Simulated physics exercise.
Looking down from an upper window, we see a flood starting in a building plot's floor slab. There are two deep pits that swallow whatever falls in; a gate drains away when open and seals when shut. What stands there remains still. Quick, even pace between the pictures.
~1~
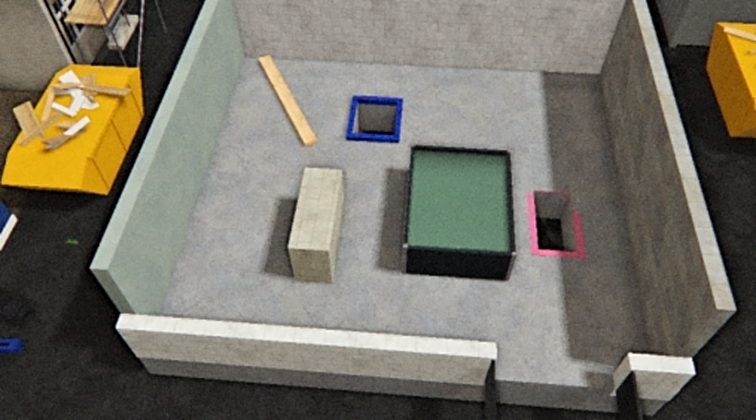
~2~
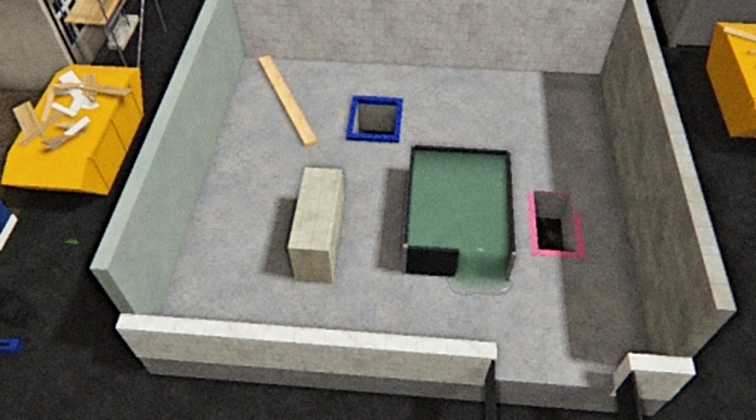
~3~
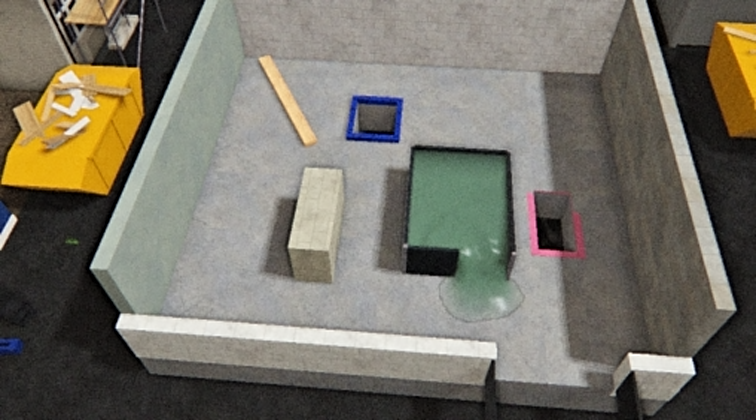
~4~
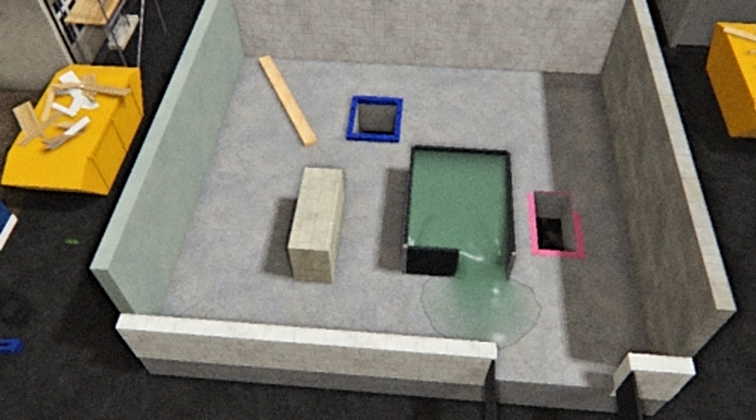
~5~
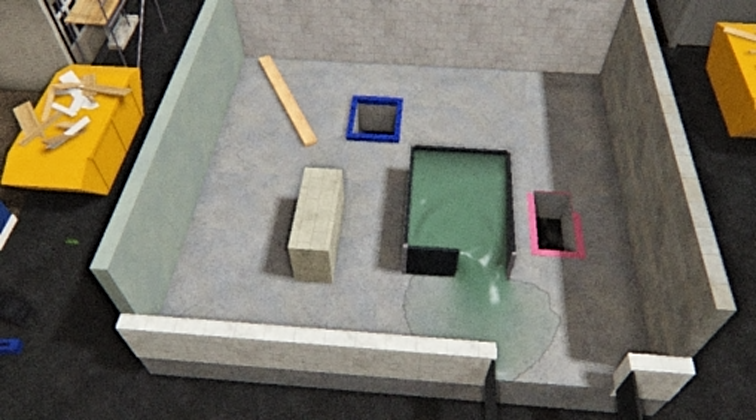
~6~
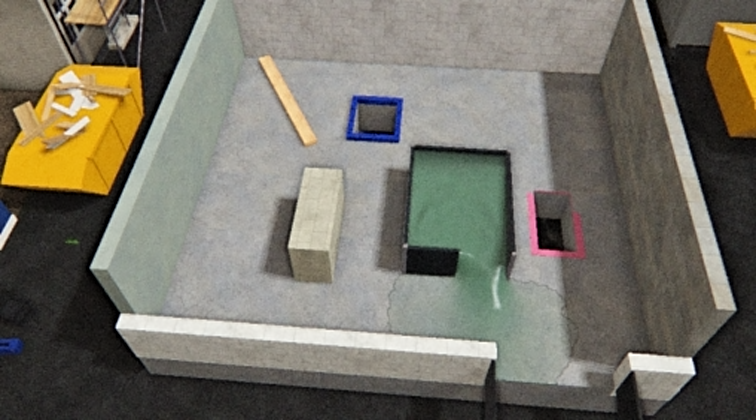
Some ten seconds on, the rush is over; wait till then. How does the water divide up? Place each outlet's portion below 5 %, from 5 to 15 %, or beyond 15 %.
At the end, the gate will be a major outlet past fifteen per cent; the pink pit will be a minor outlet short of five per cent; the blue pit will be a minor outlet short of five per cent.
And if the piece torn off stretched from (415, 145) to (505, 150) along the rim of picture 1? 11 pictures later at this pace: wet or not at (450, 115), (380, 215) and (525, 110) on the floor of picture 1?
The first would be drenched, the second still unwetted and the third drenched.
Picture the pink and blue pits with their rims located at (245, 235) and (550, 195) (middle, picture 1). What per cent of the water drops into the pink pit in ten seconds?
Result - pink pit, 8 in a hundred.
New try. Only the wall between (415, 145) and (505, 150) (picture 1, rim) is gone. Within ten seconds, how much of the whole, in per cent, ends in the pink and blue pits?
Result - pink: 14 %; blue: 4 %.
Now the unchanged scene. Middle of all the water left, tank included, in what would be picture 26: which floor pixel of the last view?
Close to (430, 257), I reckon.
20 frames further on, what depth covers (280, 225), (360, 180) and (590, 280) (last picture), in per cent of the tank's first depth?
Taking the places in turn, I get roughly 0, 0 and 2 percent.
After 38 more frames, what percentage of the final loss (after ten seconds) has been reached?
Share gone by then: About 80 %.
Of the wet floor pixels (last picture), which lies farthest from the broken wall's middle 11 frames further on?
The front tops out at about (197, 341).
A moment on, water covers 10 % of the floor; the gate 6 %, the pink pit 0 %, the blue pit 0 %.
Next, water covers 20 % of the floor; the gate 16 %, the pink pit 0 %, the blue pit 0 %.
Then, water covers 30 % of the floor; the gate 27 %, the pink pit 0 %, the blue pit 0 %.
Later, water covers 40 % of the floor; the gate 40 %, the pink pit 1 %, the blue pit 0 %.
In the end, water covers 50 % of the floor; the gate 49 %, the pink pit 1 %, the blue pit 0 %.
